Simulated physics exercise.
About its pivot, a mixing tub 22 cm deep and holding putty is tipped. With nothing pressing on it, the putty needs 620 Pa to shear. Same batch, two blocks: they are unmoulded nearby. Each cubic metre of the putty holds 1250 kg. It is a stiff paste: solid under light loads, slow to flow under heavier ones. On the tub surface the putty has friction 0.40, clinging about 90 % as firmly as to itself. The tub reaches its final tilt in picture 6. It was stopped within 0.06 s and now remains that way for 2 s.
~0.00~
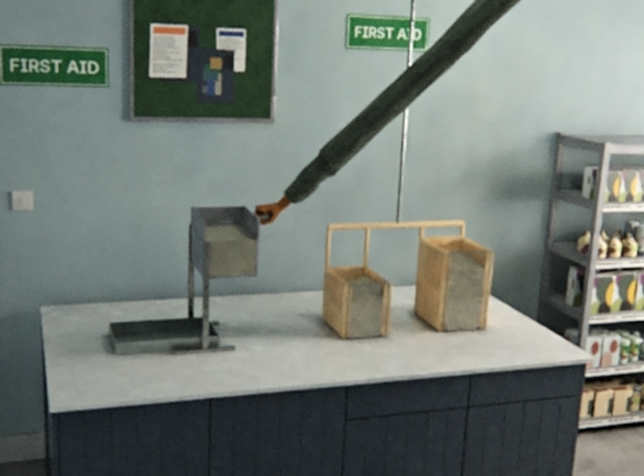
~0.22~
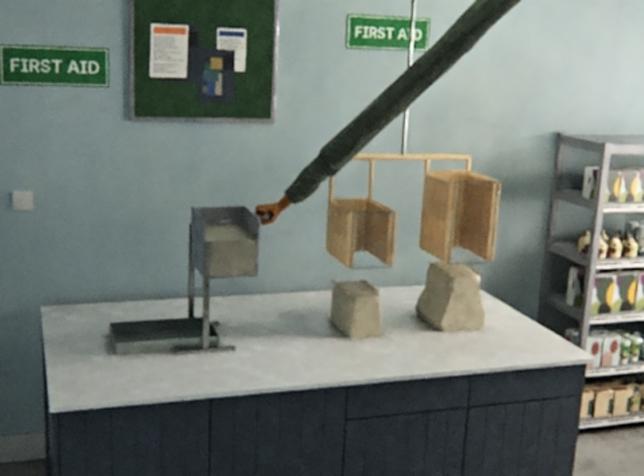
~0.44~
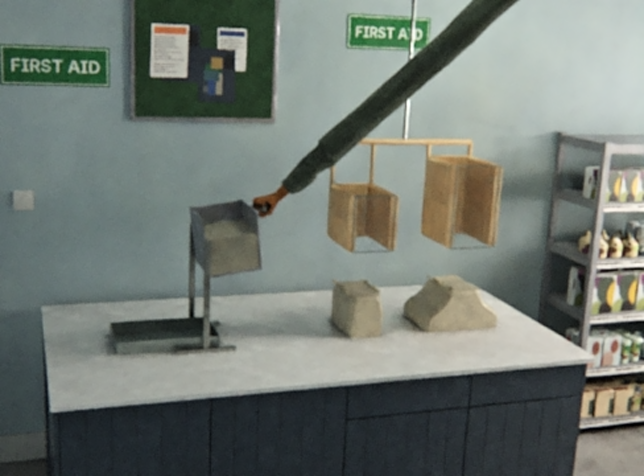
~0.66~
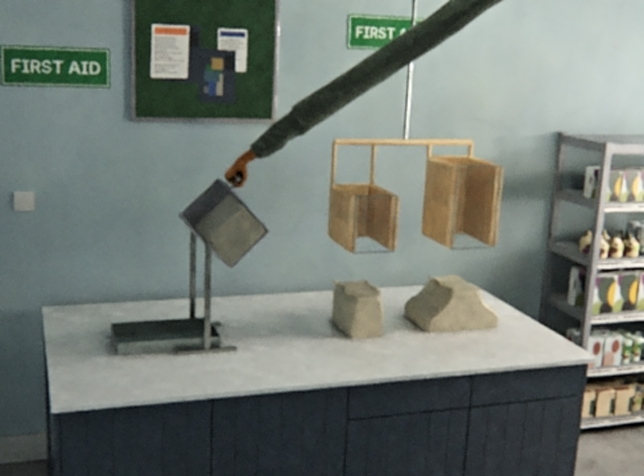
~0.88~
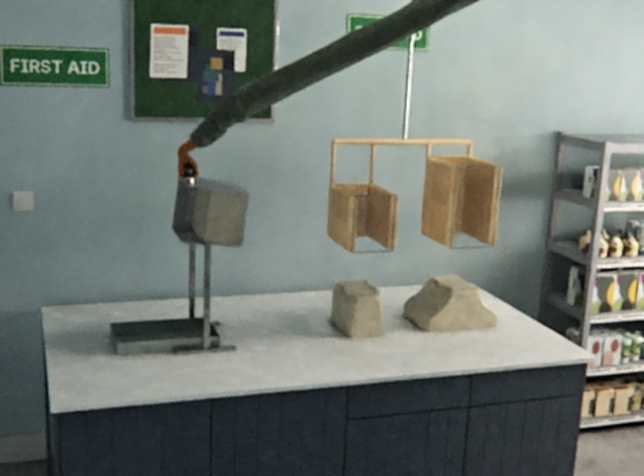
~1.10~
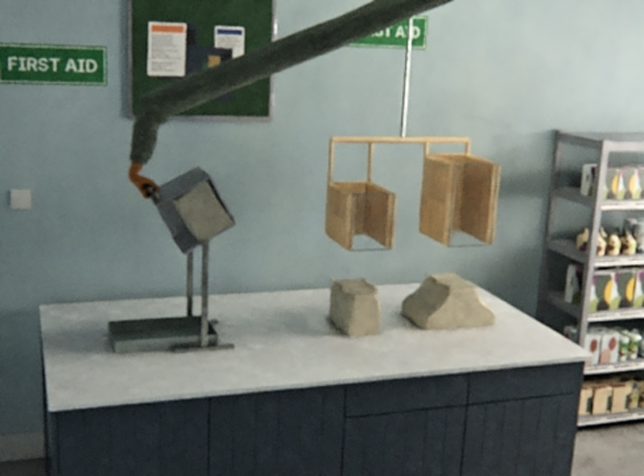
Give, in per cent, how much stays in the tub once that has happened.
Roughly 0 out of 100.
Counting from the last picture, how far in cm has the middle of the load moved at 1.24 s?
About 7 cm.
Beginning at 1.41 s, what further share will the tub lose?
Around 30 % of the whole load.
After 1.24 s, the tub is at 118 degrees and holds 95 %.
After 1.41 s, the tub is at 118 degrees and holds 30 %.
After 1.58 s, the tub is at 118 degrees and holds 0 %.
After 1.75 s, the tub is at 118 degrees and holds 0 %.
After 3.10 s, the tub is at 118 degrees and holds 0 %.
